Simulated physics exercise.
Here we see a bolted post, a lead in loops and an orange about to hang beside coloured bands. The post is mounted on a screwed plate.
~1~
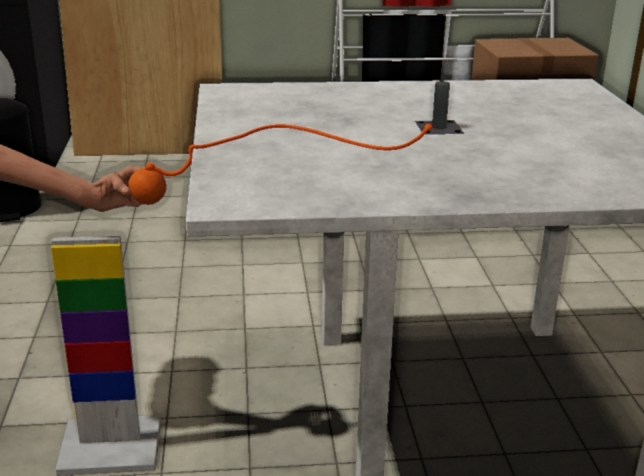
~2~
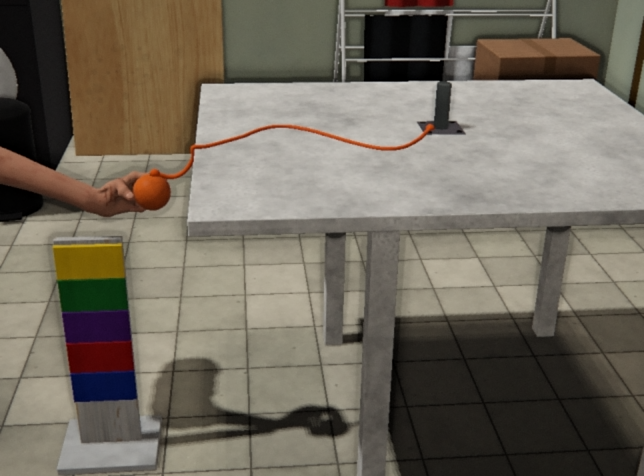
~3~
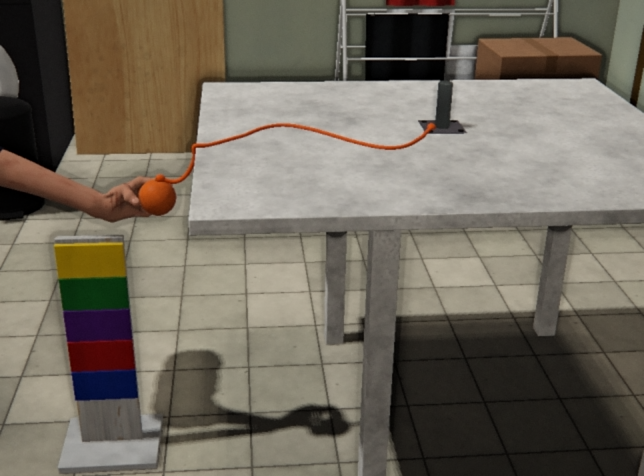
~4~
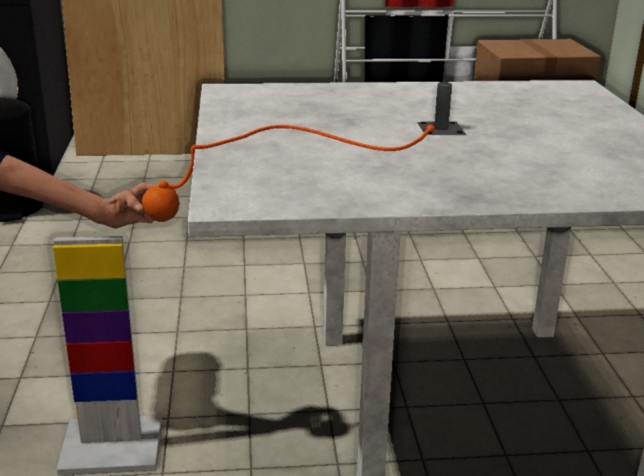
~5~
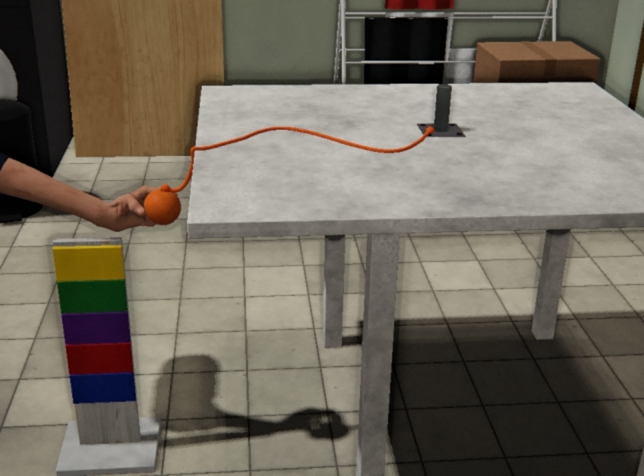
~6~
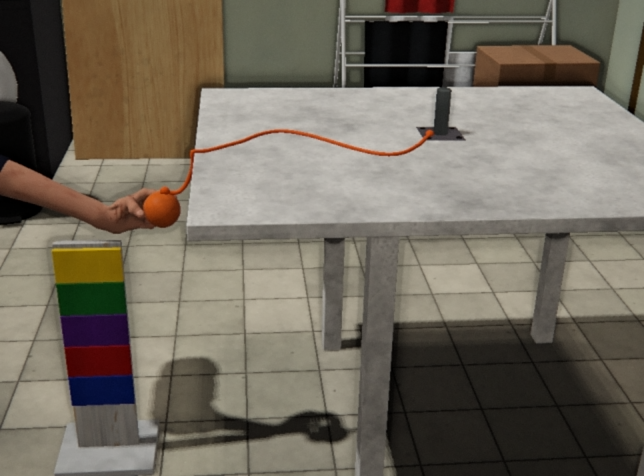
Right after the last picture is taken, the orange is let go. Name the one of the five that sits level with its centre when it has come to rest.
That would be green.
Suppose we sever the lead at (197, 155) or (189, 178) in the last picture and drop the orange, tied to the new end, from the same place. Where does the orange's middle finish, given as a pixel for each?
Roughly (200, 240), then roughly (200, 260).
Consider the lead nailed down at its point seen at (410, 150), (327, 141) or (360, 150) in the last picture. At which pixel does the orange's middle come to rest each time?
Per try (px, approx.): (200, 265); (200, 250); (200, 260).
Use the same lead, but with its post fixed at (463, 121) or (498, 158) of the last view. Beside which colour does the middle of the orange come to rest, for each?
Result per try, in order: Yellow / yellow.
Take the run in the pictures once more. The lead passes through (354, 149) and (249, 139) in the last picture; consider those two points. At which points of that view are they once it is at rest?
(316, 142) and (194, 164).
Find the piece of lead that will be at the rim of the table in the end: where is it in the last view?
You'd find it at roughly (253, 137).
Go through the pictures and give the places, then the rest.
The first picture shows orange (147, 186); yellow (87, 263); green (91, 296); purple (95, 328); red (99, 358); blue (102, 387).
The second picture shows orange (152, 192); lead through (421, 138) (376, 148) (317, 133) (261, 130) (207, 146).
The third picture shows orange (158, 197).
The fourth picture shows orange (161, 203); lead through (422, 138) (376, 148) (318, 133) (261, 130) (208, 147).
The fifth picture shows orange (162, 207).
The sixth picture shows orange (162, 209); lead through (421, 143) (375, 153) (317, 138) (261, 134) (207, 151).
Soon after, orange near (169, 276); level with yellow.
After that, orange near (214, 286); level with green.
And then, orange near (190, 295); level with green.
In the end, orange near (198, 294); level with green. Its middle rests at the green band.
